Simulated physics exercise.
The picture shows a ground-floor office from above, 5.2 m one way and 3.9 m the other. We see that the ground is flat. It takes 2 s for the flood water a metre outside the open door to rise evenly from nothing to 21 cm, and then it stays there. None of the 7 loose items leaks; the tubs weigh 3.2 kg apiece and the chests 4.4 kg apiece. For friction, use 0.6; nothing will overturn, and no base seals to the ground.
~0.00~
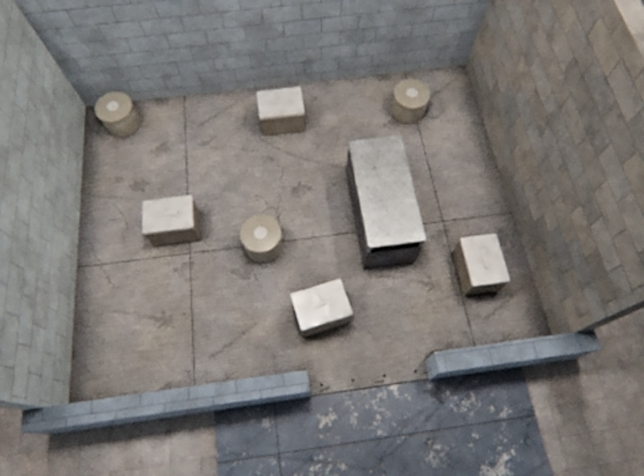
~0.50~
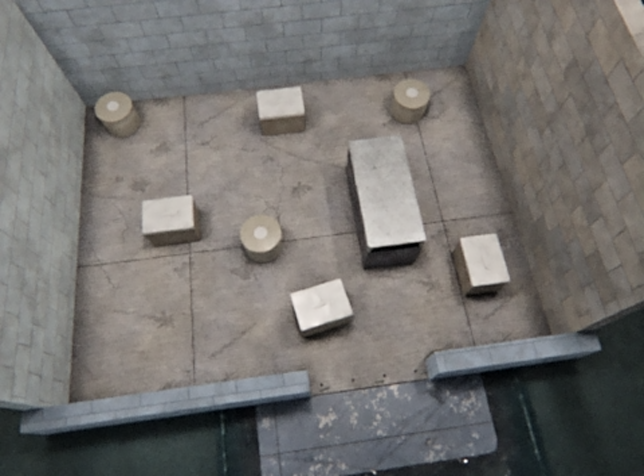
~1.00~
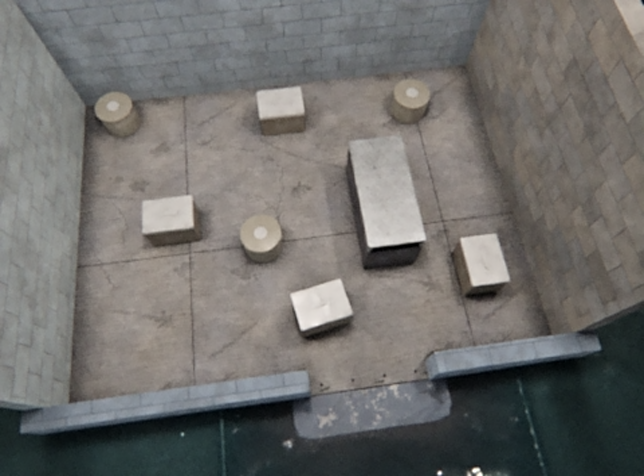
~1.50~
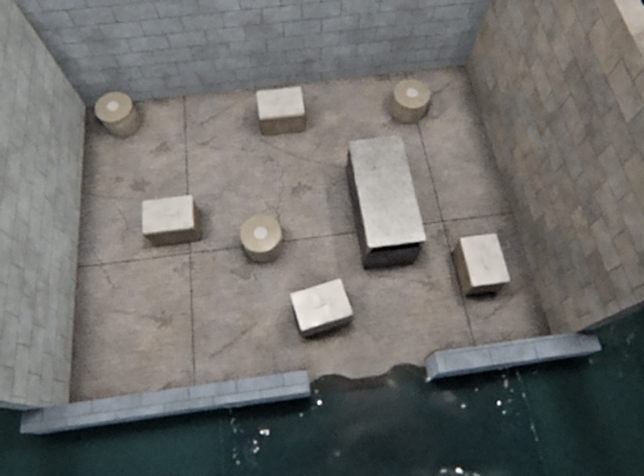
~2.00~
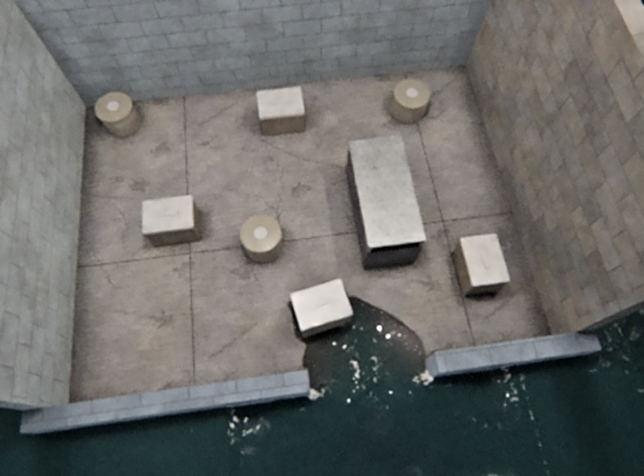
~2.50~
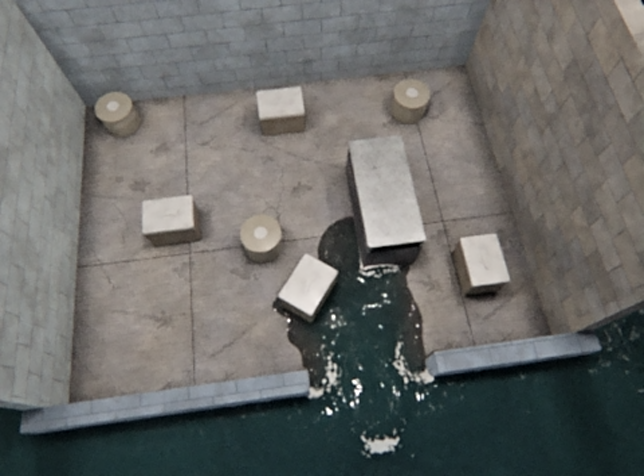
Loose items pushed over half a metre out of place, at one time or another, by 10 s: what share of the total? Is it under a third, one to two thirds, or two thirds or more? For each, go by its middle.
Two thirds or more.
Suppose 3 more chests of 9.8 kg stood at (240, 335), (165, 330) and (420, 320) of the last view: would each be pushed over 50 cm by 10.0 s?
Taking them in the given order: Smaller, then smaller, then greater.
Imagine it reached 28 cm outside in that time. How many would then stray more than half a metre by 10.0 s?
Result: 7.
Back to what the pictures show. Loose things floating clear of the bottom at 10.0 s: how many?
At that moment it comes to 7.
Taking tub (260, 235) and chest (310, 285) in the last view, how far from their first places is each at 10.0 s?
The first is 200 cm from its start, the second 250 cm.
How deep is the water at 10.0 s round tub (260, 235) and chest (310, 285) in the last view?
About 7 and 9 cm.
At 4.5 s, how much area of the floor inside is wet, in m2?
Wet: Near 13 m2.
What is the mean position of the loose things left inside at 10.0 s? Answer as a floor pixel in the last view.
It works out to somewhere near (227, 212) on the floor.
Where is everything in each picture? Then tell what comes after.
In the first picture, a chest at (321, 304) rests on the ground; a tub at (261, 233) rests on the ground; 0.0 m2 under water; 0 of 7 have shifted.
In the second picture, a chest at (321, 304), on the bottom; a tub at (261, 233) rests on the ground; water covers 0.0 m2; 0 of 7 have shifted.
In the third picture, a chest at (321, 304) rests on the ground; a tub at (261, 233), on the bottom; 0.0 m2 under water; 0 of 7 have shifted.
In the fourth picture, a chest at (321, 304), on the bottom; a tub at (261, 233), on the bottom; 0.0 m2 under water; 0 of 7 have shifted.
In the fifth picture, a chest at (321, 304), on the bottom; a tub at (261, 233) rests on the ground; 0.6 m2 under water; 0 of 7 have shifted.
In the sixth picture, a chest at (308, 284), on the bottom, 25 cm from its start; a tub at (261, 233) rests on the ground; water covers 1.6 m2; 1 of 7 have shifted.
After 3.5 s 1 of 7 are over 50 cm from their spots; 1 afloat.
After 4.5 s 2 of 7 are over 50 cm from their spots; 3 afloat.
After 7.0 s 4 of 7 are over 50 cm from their spots; 7 afloat.
After 10.0 s 6 of 7 are over 50 cm from their spots, and 7 have been at some point; 7 afloat.
